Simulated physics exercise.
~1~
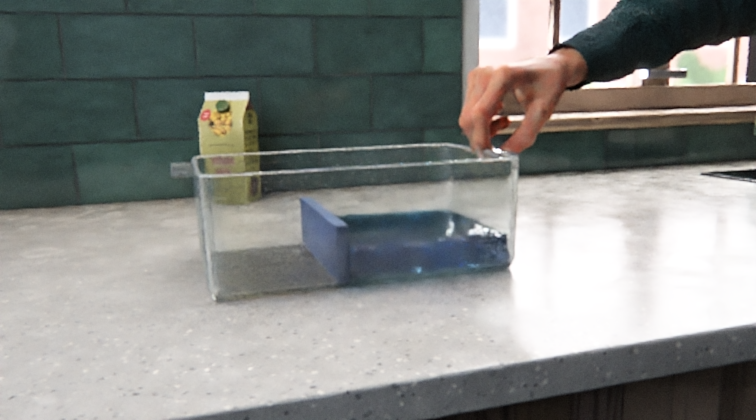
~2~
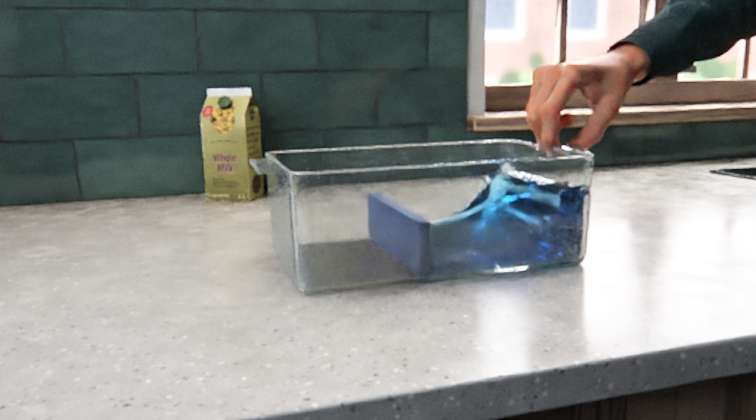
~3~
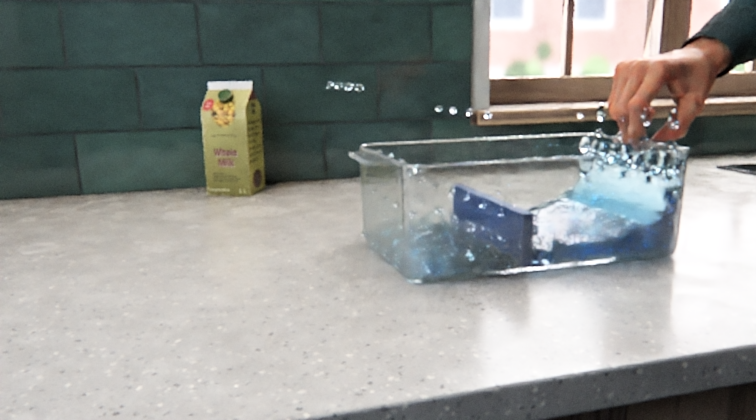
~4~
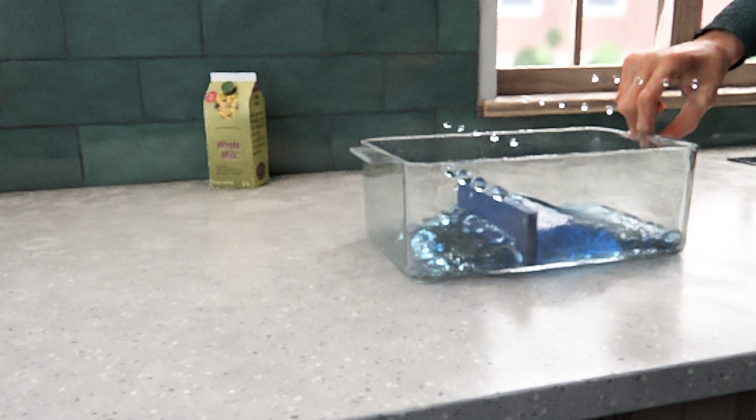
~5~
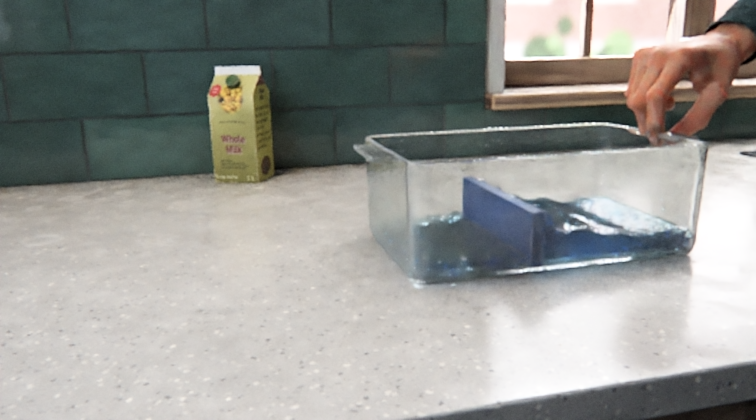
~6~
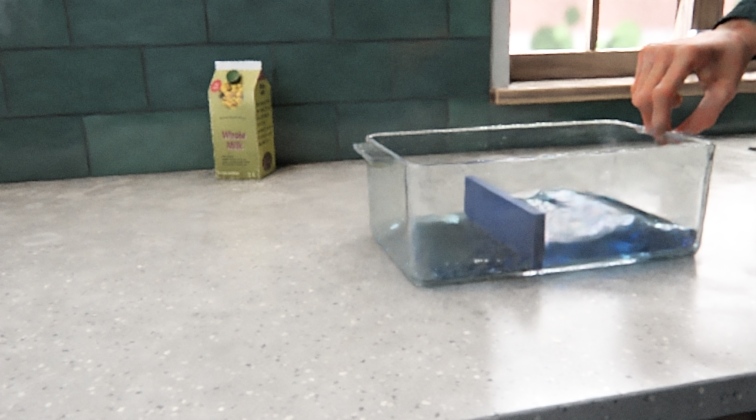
Clear container pulled right by a hand along a counter, its blue water surging, splashing over the divider and settling on both sides.
